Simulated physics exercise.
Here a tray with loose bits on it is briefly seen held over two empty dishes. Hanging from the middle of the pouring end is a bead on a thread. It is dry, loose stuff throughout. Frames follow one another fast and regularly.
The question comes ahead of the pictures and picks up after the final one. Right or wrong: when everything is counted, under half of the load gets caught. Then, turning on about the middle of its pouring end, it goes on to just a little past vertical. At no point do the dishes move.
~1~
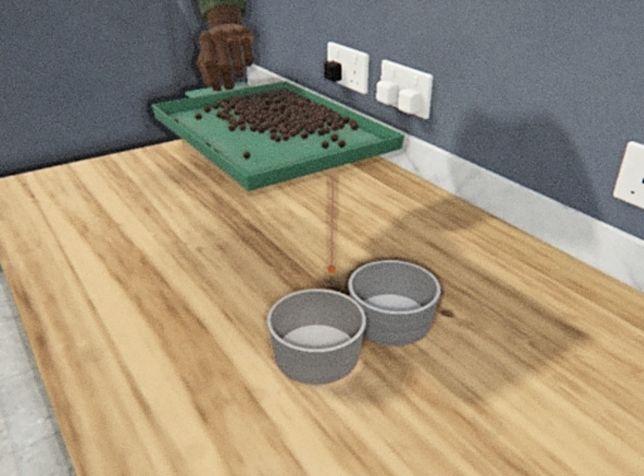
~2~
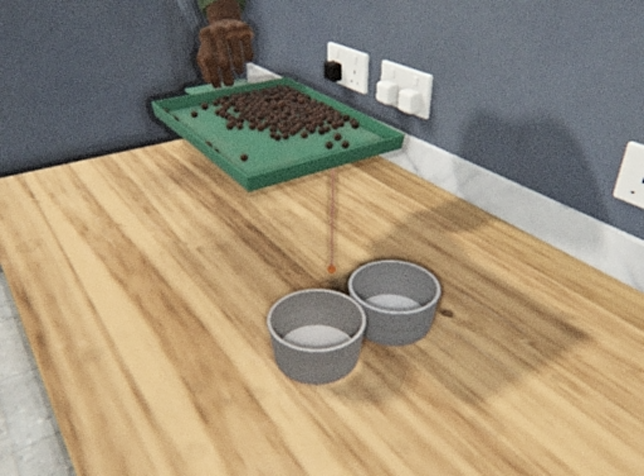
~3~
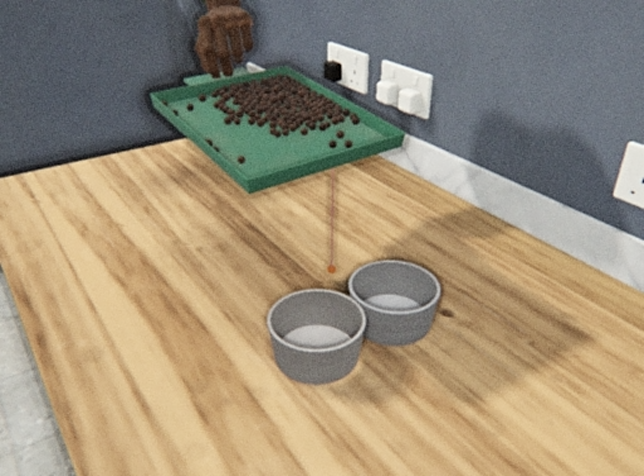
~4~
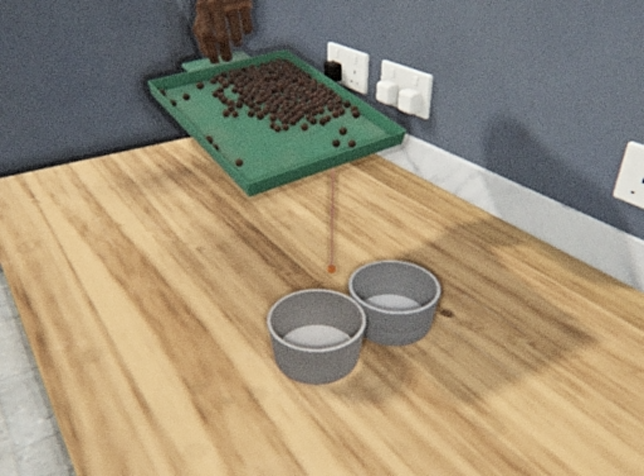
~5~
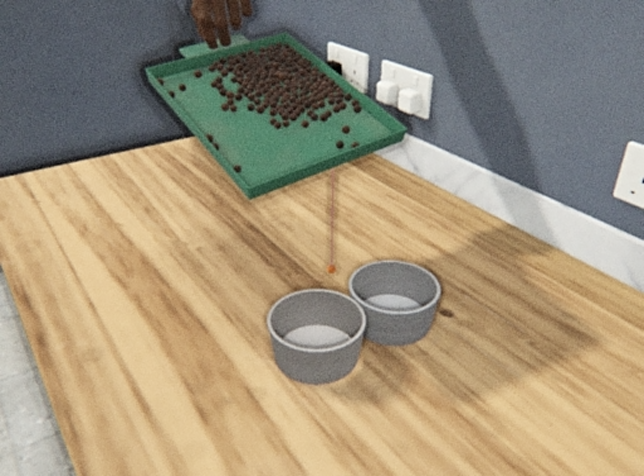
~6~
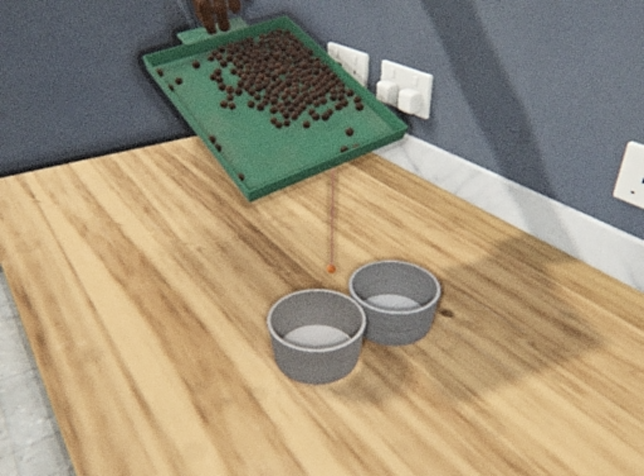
Right.
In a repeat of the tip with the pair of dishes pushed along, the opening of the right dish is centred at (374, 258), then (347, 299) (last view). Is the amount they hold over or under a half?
Earlier try a minority share, later try a majority share.
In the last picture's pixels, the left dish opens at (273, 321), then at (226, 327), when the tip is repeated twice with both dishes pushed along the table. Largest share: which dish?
In turn: Left; the left one.
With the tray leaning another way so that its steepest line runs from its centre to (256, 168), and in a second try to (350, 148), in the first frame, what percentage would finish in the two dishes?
Around 10 percent for the first aim and around 40 percent for the second.
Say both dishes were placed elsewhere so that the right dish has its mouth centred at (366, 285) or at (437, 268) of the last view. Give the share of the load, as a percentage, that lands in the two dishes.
About 60% on the first try and 0% on the second.
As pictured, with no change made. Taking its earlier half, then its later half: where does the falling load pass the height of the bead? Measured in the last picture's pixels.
Around (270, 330) and then (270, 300).
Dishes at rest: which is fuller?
More ends up in the dish to the left.
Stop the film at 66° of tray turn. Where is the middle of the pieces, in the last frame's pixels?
Look about (277, 204) in the last picture.
Soon, tray tipped steeply; about half on the tray; a small part in the left dish; a small part outside both; about a quarter in the air.
A while on, tray tipped past a quarter turn; a small part on the tray; about a quarter in the left dish; about half outside both; about a quarter in the air.
Towards the end, tray tipped past a quarter turn; about a third in the left dish; about two thirds outside both.
Finally, tray tipped past a quarter turn; about a third in the left dish; none in the right dish; about two thirds outside both.
